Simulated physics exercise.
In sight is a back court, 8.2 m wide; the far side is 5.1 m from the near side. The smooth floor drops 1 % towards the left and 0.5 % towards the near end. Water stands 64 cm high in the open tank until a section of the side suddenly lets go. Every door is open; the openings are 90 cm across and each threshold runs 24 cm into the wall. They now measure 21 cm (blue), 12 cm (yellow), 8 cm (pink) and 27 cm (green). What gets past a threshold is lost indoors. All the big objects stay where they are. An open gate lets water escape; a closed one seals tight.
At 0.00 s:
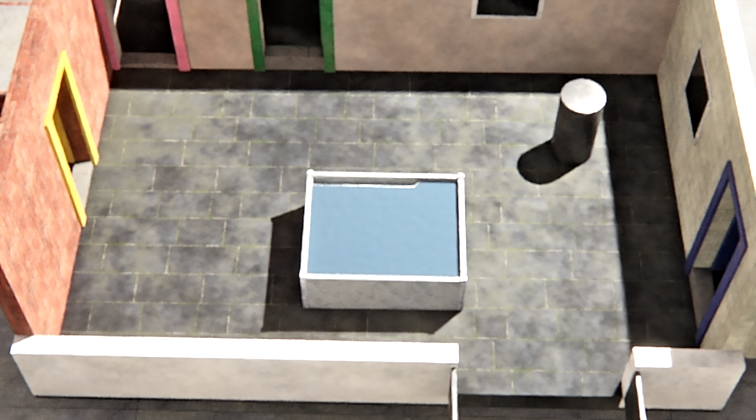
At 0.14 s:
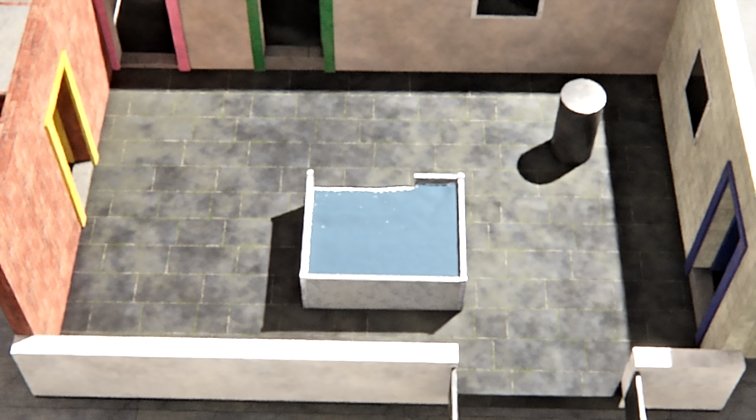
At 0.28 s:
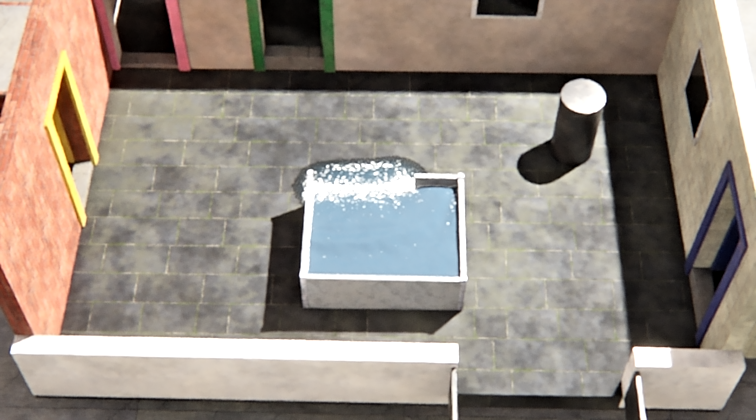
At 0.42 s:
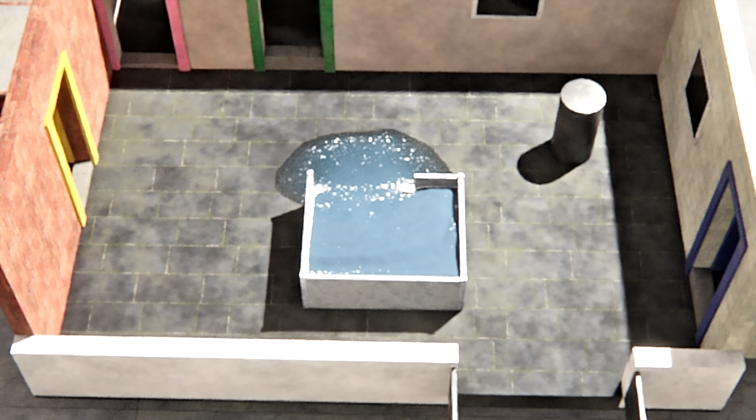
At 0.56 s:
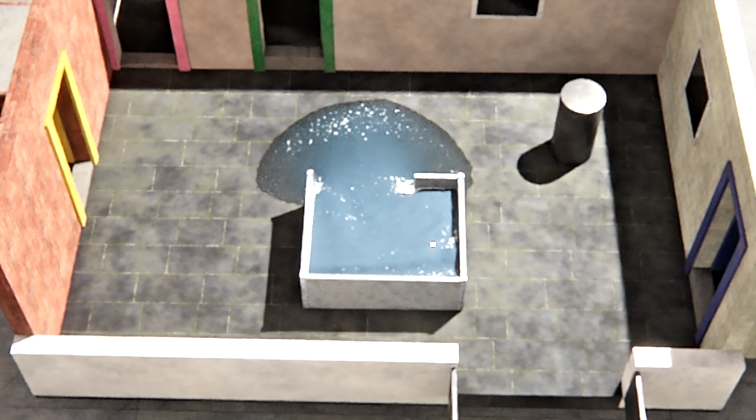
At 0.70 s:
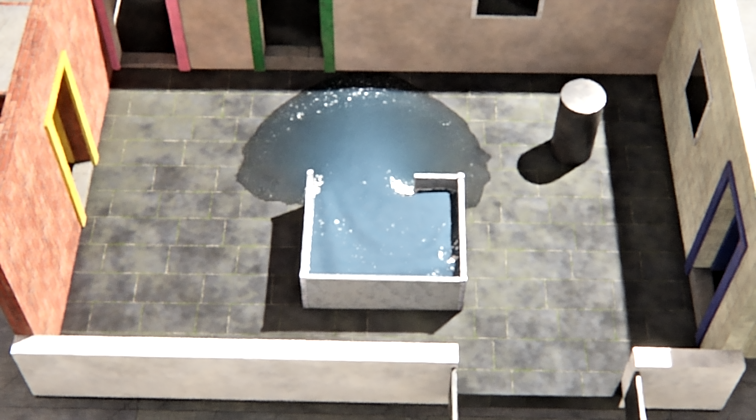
Water pouring through a gap in the far side of an open tank, fanning out across the paved floor of a walled courtyard.
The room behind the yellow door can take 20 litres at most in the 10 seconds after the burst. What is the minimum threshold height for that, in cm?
About 6 cm.
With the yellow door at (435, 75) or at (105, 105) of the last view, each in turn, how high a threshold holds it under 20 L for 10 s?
About 18 and 22 cm.
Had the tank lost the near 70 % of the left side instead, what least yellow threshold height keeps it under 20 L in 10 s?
Then roughly 16 cm.
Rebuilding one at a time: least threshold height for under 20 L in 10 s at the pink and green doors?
About 17 cm at pink and 23 cm at green.
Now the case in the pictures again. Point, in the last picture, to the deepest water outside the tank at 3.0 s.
Around (114, 70).
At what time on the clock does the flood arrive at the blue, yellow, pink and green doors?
Arrival: Blue 4.5 s, yellow 2.8 s, pink 1.8 s, green 0.9 s.
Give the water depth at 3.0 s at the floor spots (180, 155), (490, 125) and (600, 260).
In that order: 1, 5 and 0 cm.
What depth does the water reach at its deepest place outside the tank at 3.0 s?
About 30 cm.
After 1.4 s water covers 25 % of the floor, deepest (34 cm) near (352, 82); it has not reached the yellow door.
After 3.0 s water covers 40 % of the floor, deepest (30 cm) near (114, 70); 4 cm at the yellow door, 0 litres in over its 12 cm threshold.
After 10.0 s water covers 95 % of the floor, deepest (12 cm) near (53, 369); 6 cm at the yellow door, 0 litres in over its 12 cm threshold.
At the yellow door as built, the water arrived by 2.9 s and peaked near 10 cm at 4.4 s.
With a threshold of 5 cm, 30 litres would have come in within the 10 s; with 7 cm, 11 litres. So under 20 litres takes about 6 cm.
